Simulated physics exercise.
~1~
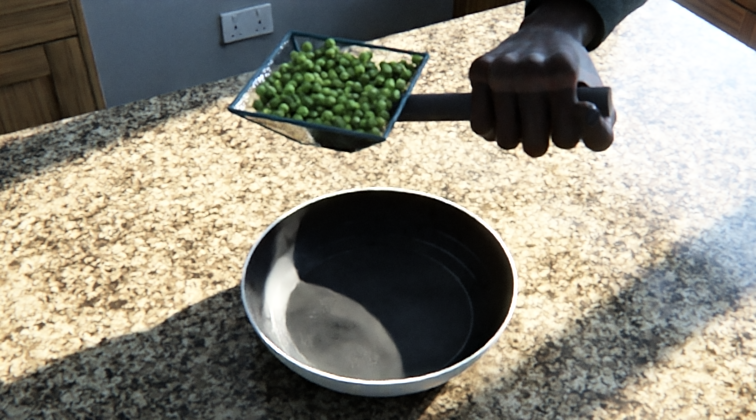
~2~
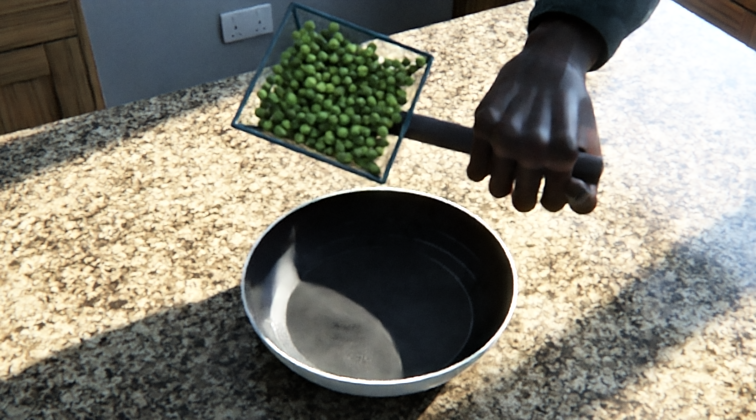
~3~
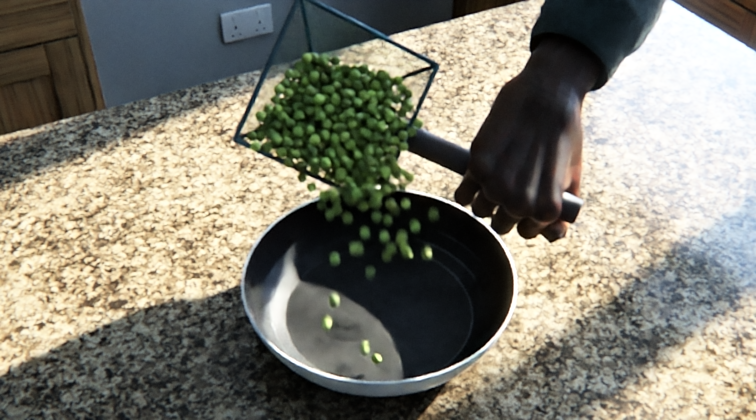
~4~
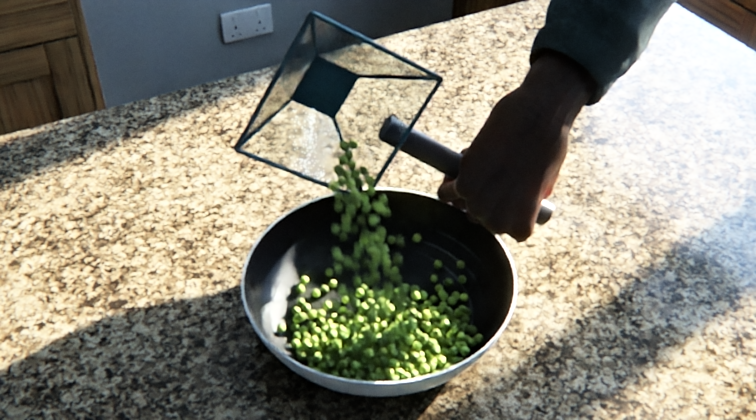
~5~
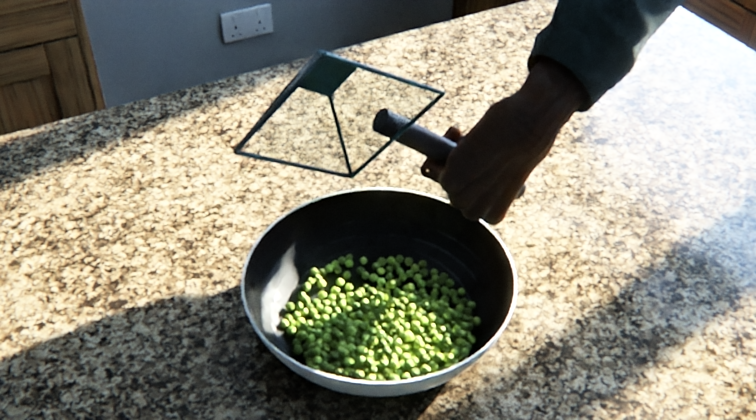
Green peas tumbled out of a clear, dark-edged scoop as a hand steadily tipped it over a round black pan on a speckled counter, until the scoop was empty and nearly upside down, with the peas spread across the bottom of the pan.
